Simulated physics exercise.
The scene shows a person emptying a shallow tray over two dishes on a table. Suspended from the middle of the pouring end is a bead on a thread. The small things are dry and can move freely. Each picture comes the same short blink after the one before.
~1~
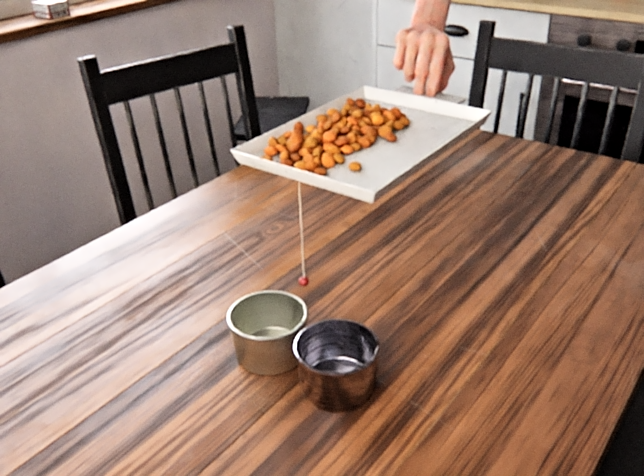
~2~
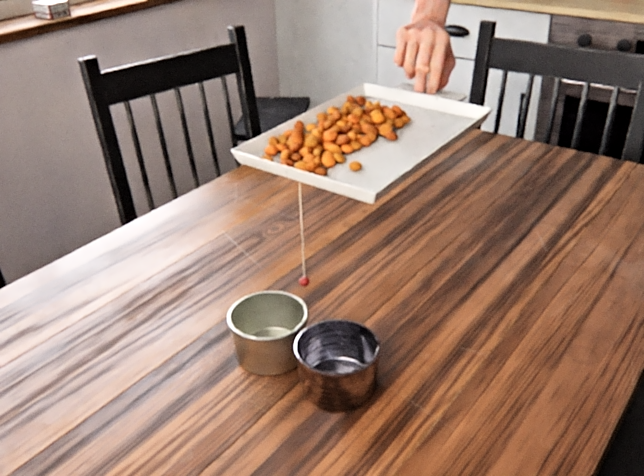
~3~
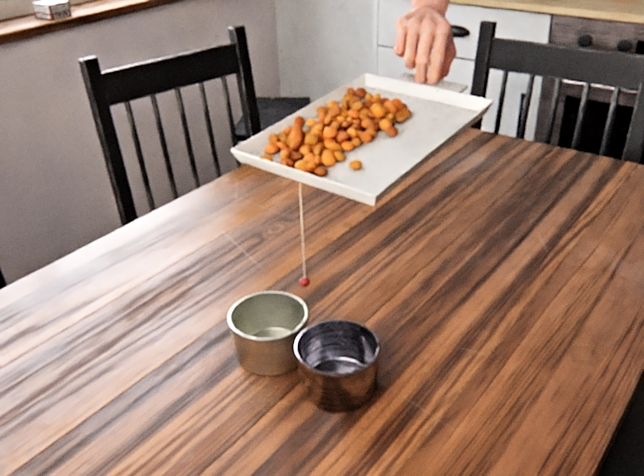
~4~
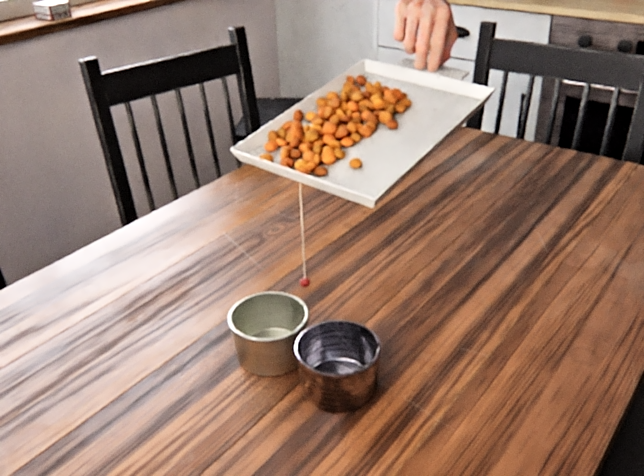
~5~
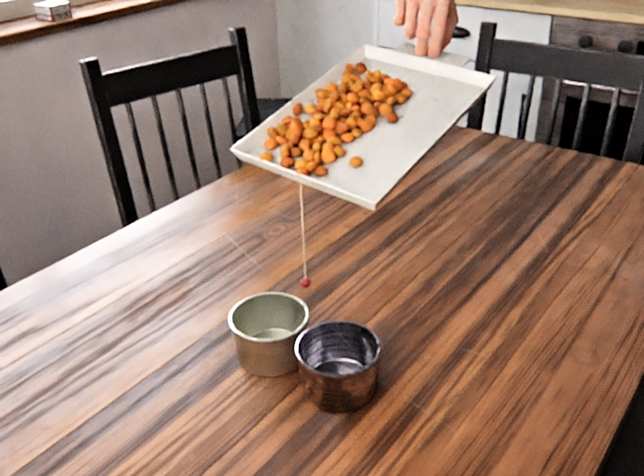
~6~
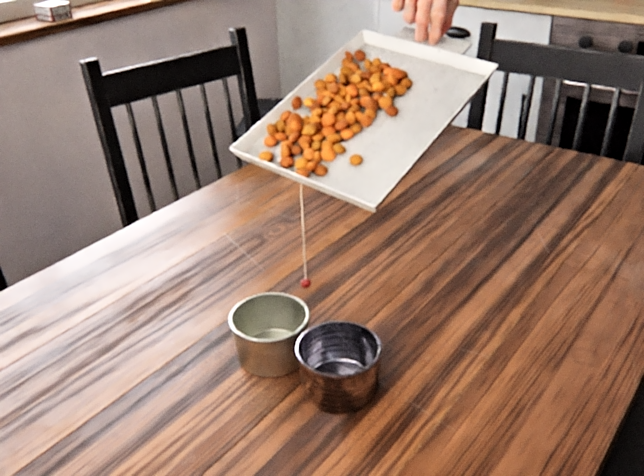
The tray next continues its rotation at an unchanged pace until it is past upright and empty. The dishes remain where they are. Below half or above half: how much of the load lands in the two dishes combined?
Most is saved.
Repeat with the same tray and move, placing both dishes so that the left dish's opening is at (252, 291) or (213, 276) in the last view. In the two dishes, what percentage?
Roughly 40 per cent, then roughly 10 per cent.
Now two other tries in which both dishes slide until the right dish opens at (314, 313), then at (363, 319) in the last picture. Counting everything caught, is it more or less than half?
First try: A minority; second try: A minority.
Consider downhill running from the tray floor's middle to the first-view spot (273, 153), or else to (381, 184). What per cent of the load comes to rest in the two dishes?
So it's 0 percent with the first slope and 30 percent with the other.
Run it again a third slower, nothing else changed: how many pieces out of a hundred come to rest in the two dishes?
Share: Around 70%.
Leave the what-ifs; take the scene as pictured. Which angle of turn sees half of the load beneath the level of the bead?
That happens at around 85°.
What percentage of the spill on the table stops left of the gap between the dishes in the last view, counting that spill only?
Left fraction: Around 30 per cent.
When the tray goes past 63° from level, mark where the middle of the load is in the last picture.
Check around (327, 175) in the last picture.
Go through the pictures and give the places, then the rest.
Corners of the pouring end at (238, 150) and (372, 189), level; middle of the load at (337, 132), bits of cat kibble; left dish at (244, 349); right dish at (313, 384); bead on its thread at (304, 281), in the first picture.
Corners of the pouring end at (239, 150) and (373, 190), level; middle of the load at (337, 131), in the second picture.
Corners of the pouring end at (239, 149) and (373, 192), tipped barely, lowest at the right corner; middle of the load at (338, 127), in the third picture.
Corners of the pouring end at (238, 148) and (373, 195), tipped a little, lowest at the right corner; middle of the load at (337, 120), in the fourth picture.
Corners of the pouring end at (238, 147) and (373, 198), tipped a little, lowest at the right corner; middle of the load at (337, 114), in the fifth picture.
Corners of the pouring end at (237, 147) and (373, 201), tipped clearly, lowest at the right corner; middle of the load at (336, 107); left dish at (245, 351); right dish at (315, 386), in the sixth picture.
Soon, tray tipped steeply; most on the tray; about a quarter in the air.
A while on, tray tipped past a quarter turn; about half in the right dish; about a quarter in the left dish; about a quarter outside both; a small part in the air.
Towards the end, tray tipped past a quarter turn; about half in the right dish; about a quarter in the left dish; about a third outside both.
Finally, tray tipped past a quarter turn; about half in the right dish; about a quarter in the left dish; about a third outside both.
